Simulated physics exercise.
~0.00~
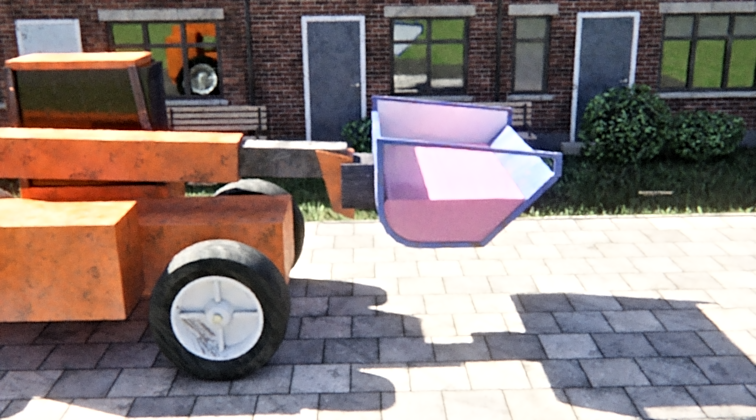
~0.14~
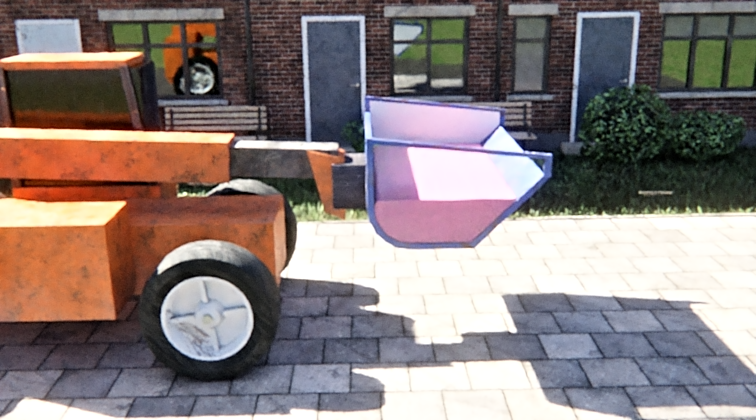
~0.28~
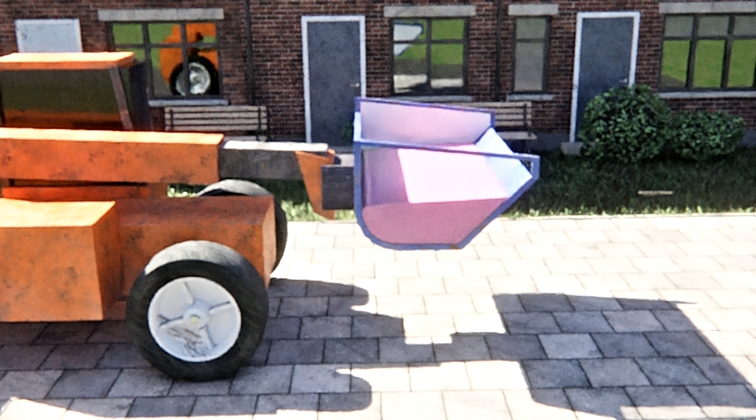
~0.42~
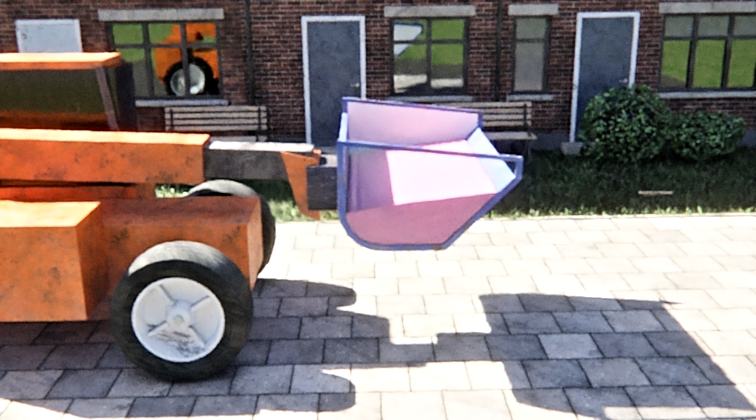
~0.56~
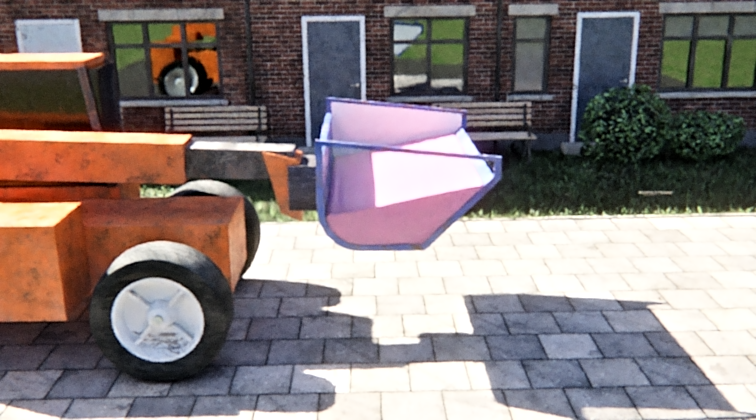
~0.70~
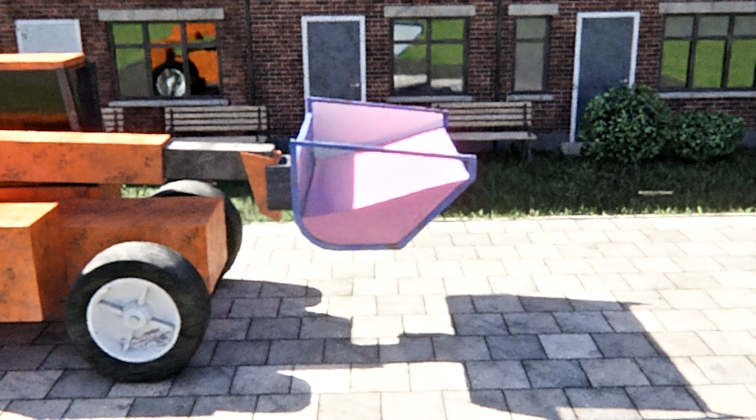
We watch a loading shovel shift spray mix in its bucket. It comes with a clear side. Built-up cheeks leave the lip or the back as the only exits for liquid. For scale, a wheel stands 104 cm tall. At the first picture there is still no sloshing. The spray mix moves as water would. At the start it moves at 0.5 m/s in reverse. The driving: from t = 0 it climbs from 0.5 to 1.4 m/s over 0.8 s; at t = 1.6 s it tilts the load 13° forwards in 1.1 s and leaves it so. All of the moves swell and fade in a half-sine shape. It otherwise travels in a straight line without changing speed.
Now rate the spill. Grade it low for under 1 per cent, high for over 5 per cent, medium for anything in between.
High loss.
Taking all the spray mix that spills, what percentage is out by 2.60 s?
Some 40 percent has come out by that time.
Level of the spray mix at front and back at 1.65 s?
Close to 24 cm at the front end and 40 cm at the back end.
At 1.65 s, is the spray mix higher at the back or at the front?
Towards the back.
By 1.65 s the surface stands 25 cm on the front, 40 cm on the back; there is no loss.
By 2.60 s the bucket is at 13° forwards, the surface stands 35 cm on the front, 16 cm on the back; the loss stands at 3 per cent, over the front.
By 3.50 s the bucket is at 13° forwards, the surface stands 36 cm on the front, 20 cm on the back; the loss stands at 4 per cent, over the front.
By 5.59 s the loss stands at 8 per cent, over the front, 43 of 522 litres.
